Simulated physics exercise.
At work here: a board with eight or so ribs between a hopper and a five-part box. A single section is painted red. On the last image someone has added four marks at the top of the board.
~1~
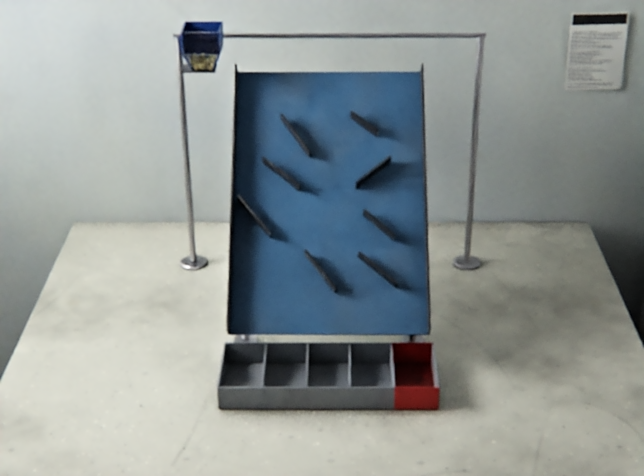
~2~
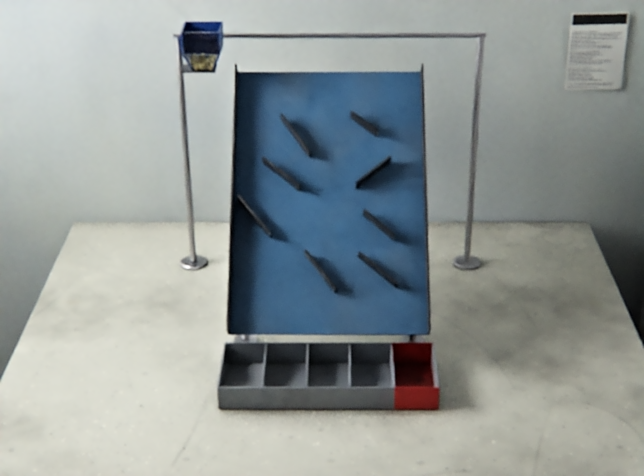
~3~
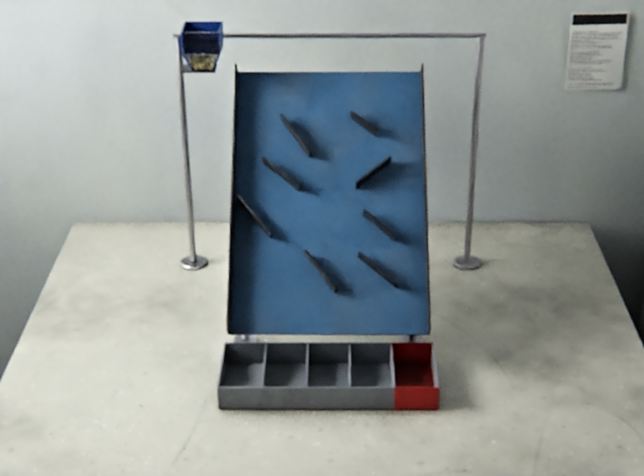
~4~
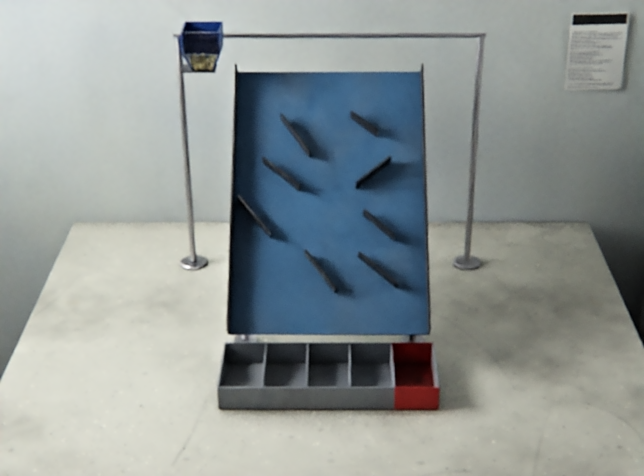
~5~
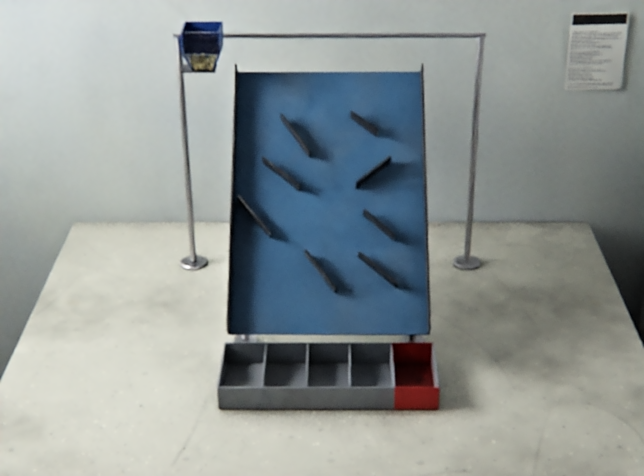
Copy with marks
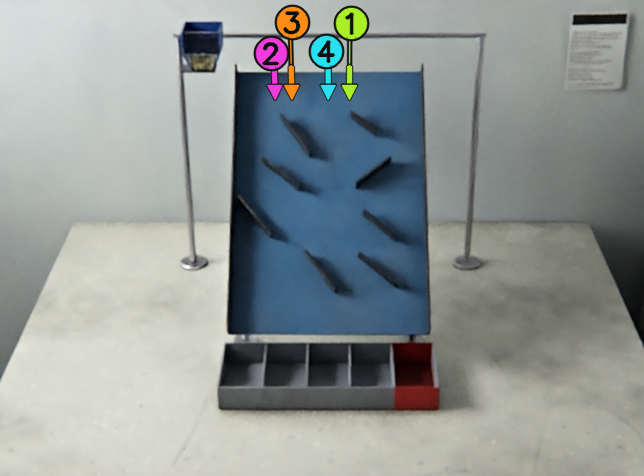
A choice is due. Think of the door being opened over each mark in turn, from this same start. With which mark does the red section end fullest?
Take 1.
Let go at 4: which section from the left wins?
The fourth from the left.
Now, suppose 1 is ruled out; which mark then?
It is 3.
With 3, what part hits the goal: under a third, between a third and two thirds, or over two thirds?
It is under a third.
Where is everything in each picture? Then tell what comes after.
The first picture shows hopper at (204, 60), soya beans, door shut.
The second picture shows ribs (281, 114) to (310, 152), (351, 111) to (378, 131), (262, 157) to (300, 186).
The third picture shows ribs (356, 183) to (390, 156), (238, 195) to (270, 233), (364, 209) to (395, 235).
The fourth picture shows ribs (305, 250) to (336, 288), (359, 252) to (397, 283).
The fifth picture shows red section at (416, 397), number 5 of 5 from the left.
On the marked copy, mark 1 meets the board at (349, 94); mark 2 meets the board at (275, 94); mark 3 meets the board at (291, 94); mark 4 meets the board at (328, 94).
For mark 1, about half in the red section, about half in other sections, a stray few outside the box.
For mark 2, a small part in the red section, most in other sections, a stray few outside the box.
For mark 3, about a quarter in the red section, about two thirds in other sections, a small part outside the box.
For mark 4, a small part in the red section, most in other sections, a small part outside the box.
